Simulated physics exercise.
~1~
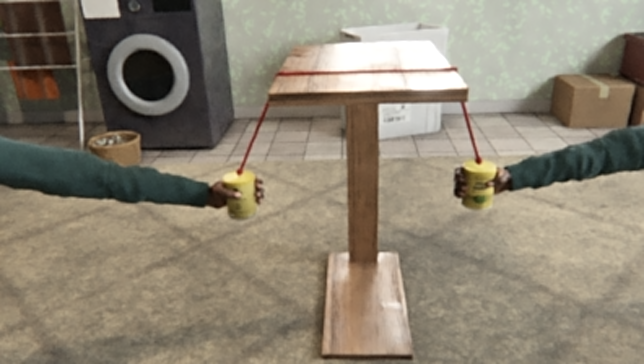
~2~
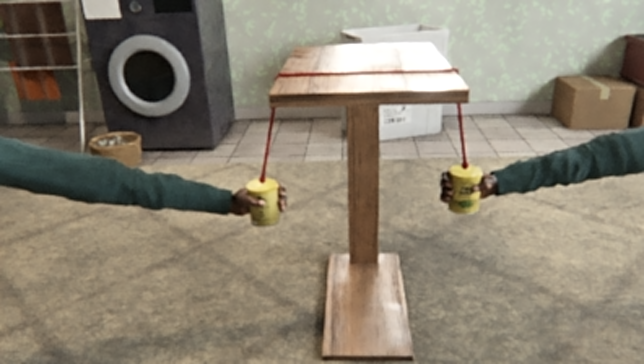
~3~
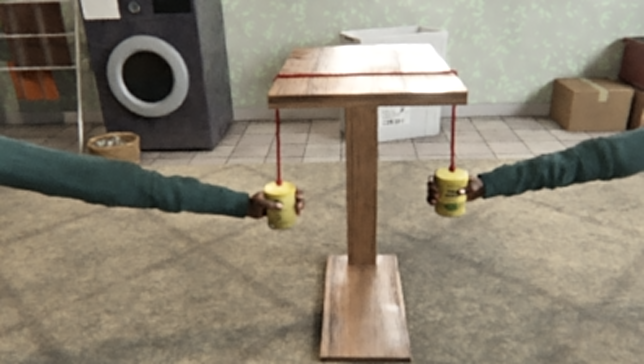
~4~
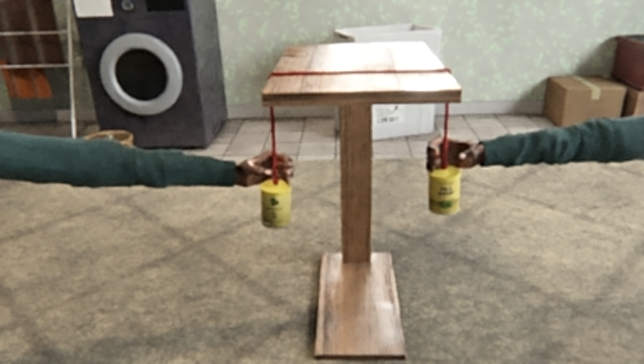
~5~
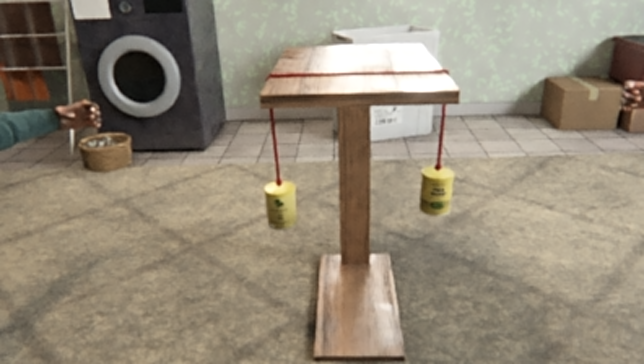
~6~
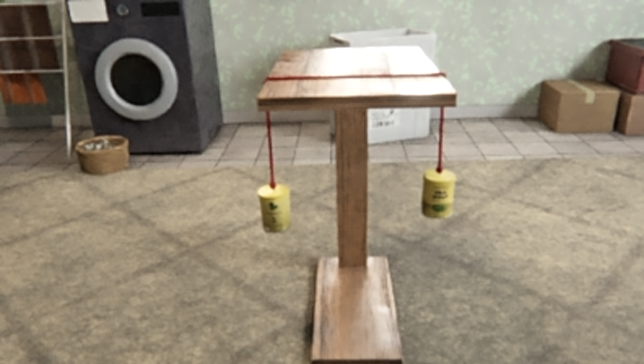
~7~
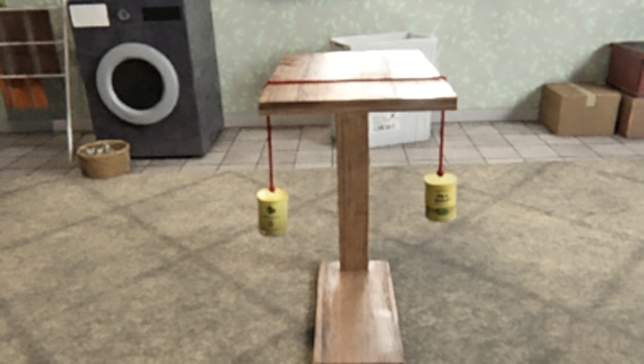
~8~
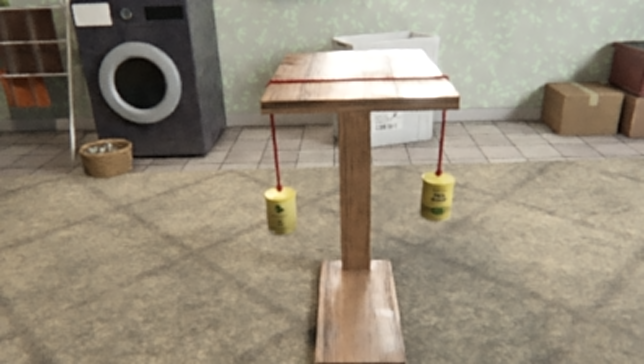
In this clip, two hands hold yellow tins tied to a red cord draped over a wooden side table, bring them inward beneath the tabletop edges, then let go and withdraw, leaving both tins hanging upright on either side, swaying slightly while staying about level.
